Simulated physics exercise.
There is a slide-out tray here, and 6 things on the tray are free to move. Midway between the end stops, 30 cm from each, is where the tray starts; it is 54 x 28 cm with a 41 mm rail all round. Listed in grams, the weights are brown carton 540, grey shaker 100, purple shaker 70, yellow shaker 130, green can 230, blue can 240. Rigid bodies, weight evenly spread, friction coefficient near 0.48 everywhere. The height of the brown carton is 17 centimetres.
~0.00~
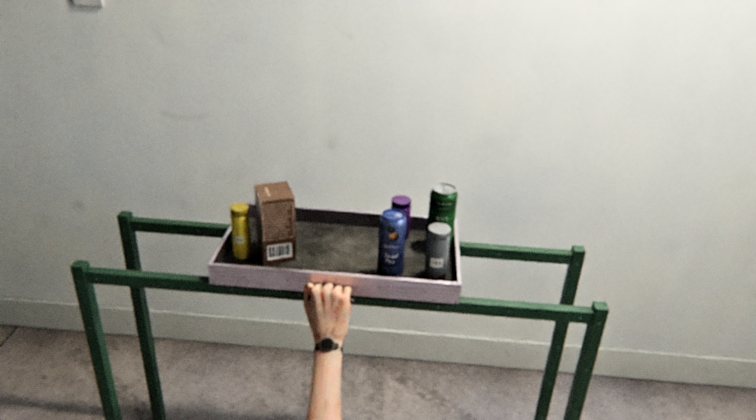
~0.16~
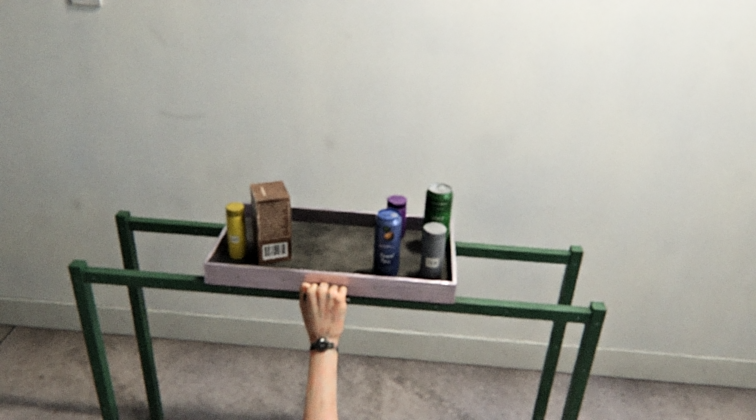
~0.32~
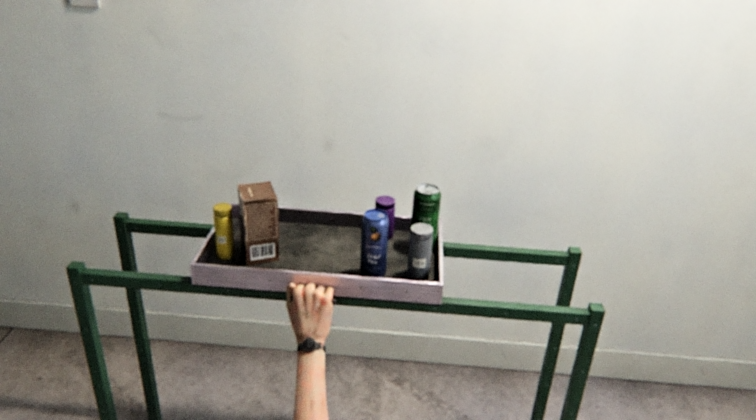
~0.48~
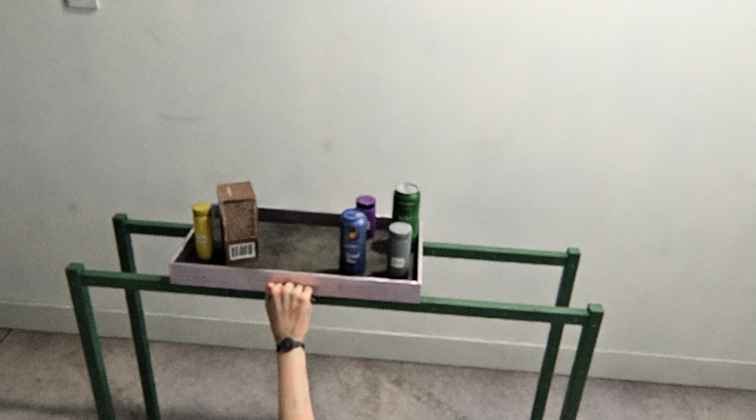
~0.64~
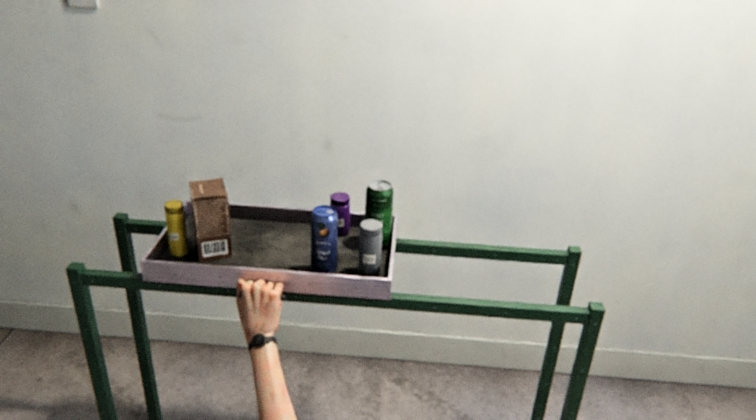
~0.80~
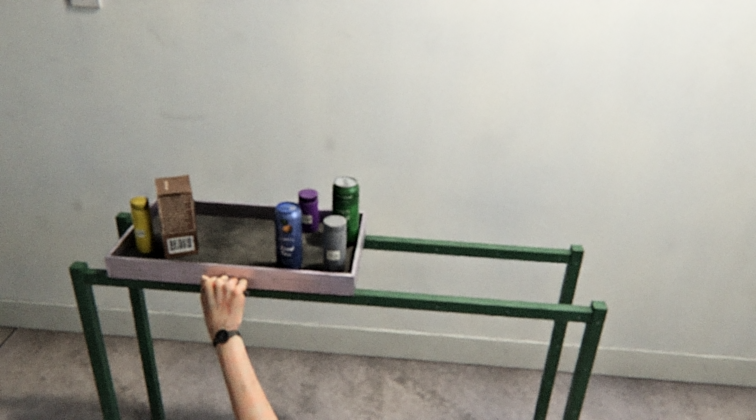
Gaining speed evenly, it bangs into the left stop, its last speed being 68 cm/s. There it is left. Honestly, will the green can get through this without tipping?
No. Down.
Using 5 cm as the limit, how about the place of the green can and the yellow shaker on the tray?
As for the green can, it winds up somewhere else, and the yellow shaker remains where it was.
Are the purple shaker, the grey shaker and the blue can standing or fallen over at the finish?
In the last frame the purple shaker remains up, the grey shaker does not stay up and the blue can does not stay up.
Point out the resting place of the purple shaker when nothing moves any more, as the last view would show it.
Roughly at (266, 208) in the last picture.
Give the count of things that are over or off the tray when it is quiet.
My answer is 3.
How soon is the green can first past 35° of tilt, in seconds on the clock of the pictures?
Answer: About 1.2 s.
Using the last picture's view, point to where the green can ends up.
It stops at about (260, 225).
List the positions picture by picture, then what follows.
In the first picture, tray midway; green can (441, 219); brown carton (275, 223).
In the second picture, tray 1 cm left; purple shaker (396, 217); yellow shaker (237, 231).
In the third picture, tray 3 cm left; blue can (374, 246); brown carton (259, 223).
In the fourth picture, tray 8 cm left; grey shaker (399, 252); purple shaker (365, 217).
In the fifth picture, tray 14 cm left; yellow shaker (177, 228); blue can (324, 242).
In the sixth picture, tray 23 cm left; green can (345, 212); brown carton (177, 216).
Around 1.00 s, tray 30 cm left; green can at 10° to upright near (302, 207); grey shaker at 14° to upright; blue can at 13° to upright.
Around 1.20 s, tray 30 cm left; green can at 32° to upright near (288, 206); blue can at 58° to upright; grey shaker at 54° to upright.
Around 1.40 s, tray 30 cm left; green can on its side near (262, 223); blue can on its side; grey shaker on its side.
Finally (1.9 s), on their side or leaning hard on the tray, grey shaker, green can and blue can; the other 3 still in place (within 5 cm). In the last view, green can near (260, 225).
